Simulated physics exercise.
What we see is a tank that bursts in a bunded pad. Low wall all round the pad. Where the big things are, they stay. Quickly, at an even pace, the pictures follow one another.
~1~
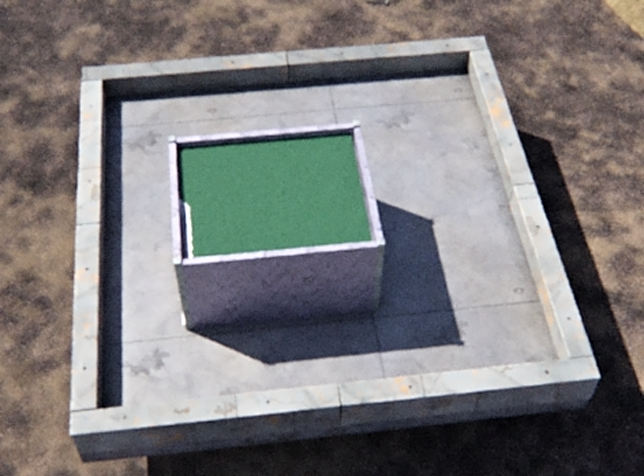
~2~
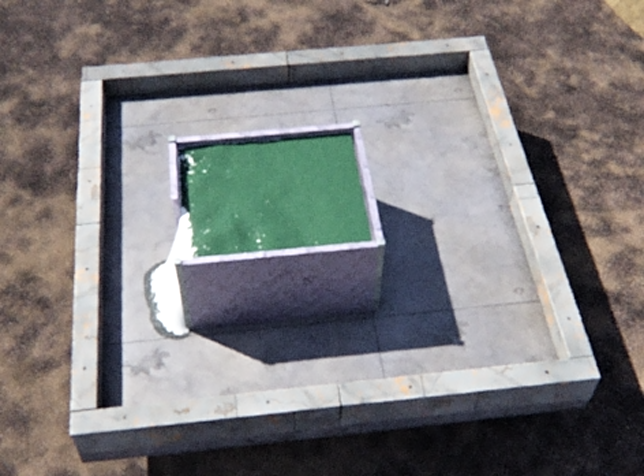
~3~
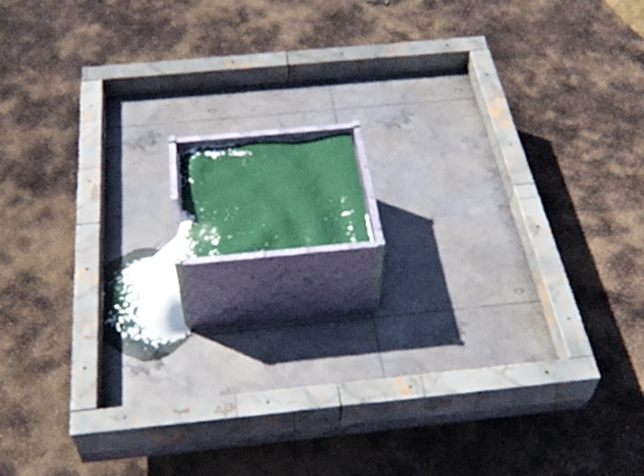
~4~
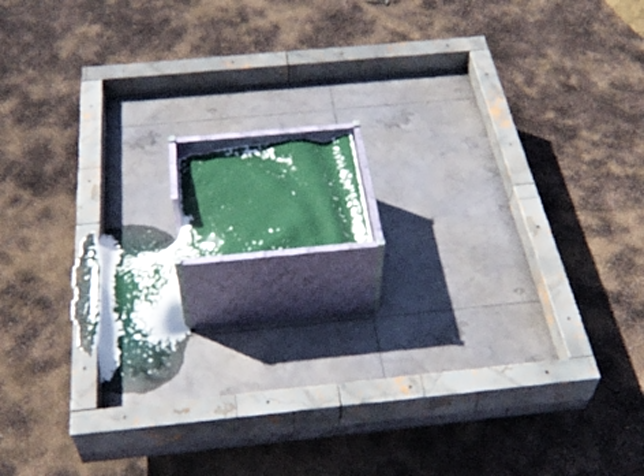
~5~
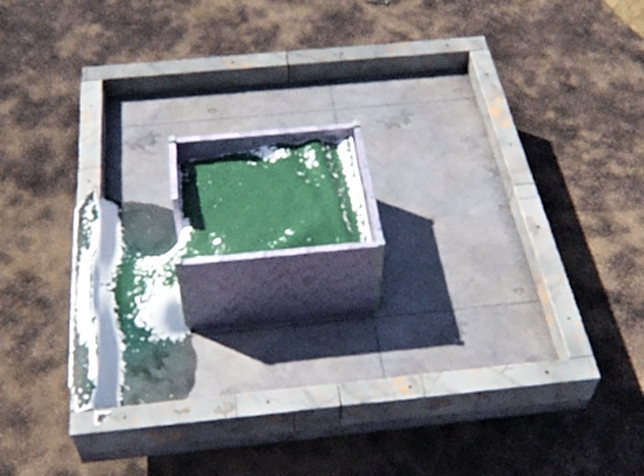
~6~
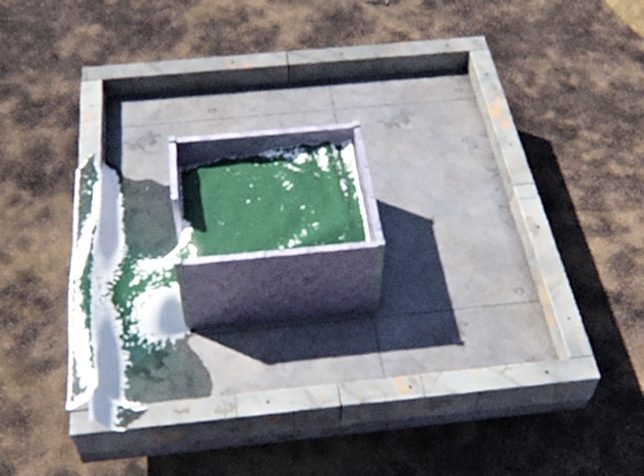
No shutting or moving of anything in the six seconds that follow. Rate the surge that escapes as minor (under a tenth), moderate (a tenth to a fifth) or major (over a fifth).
It is a major surge.
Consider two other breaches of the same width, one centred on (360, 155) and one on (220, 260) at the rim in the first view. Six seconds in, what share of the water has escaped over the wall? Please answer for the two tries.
About 12% and 26%.
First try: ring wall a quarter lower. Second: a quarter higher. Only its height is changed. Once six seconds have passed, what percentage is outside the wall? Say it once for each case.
The first case gives 36%, the second gives 16%.
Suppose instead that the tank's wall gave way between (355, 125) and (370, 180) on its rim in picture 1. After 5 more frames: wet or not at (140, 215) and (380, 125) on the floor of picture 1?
As listed: Not flooded, wet.
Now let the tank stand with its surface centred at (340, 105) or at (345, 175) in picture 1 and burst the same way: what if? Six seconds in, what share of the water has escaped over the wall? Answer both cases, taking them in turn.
Near 12 and 14 in a hundred.
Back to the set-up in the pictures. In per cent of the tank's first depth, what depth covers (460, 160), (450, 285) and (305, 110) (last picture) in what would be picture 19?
The depths come to near 0, 2 and 6 per cent respectively.
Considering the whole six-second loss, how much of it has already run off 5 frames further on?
Close to 40 %.
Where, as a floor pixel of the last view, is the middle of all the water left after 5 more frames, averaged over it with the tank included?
Close to (227, 269).
A moment on, water covers 25 % of the floor; the low wall has let 6 % over.
Next, water covers 30 % of the floor; the low wall has let 10 % over.
Then, water covers 60 % of the floor; the low wall has let 22 % over.
Later, water covers 75 % of the floor; the low wall has let 24 % over.
In the end, water covers 85 % of the floor; the low wall has let 25 % over.
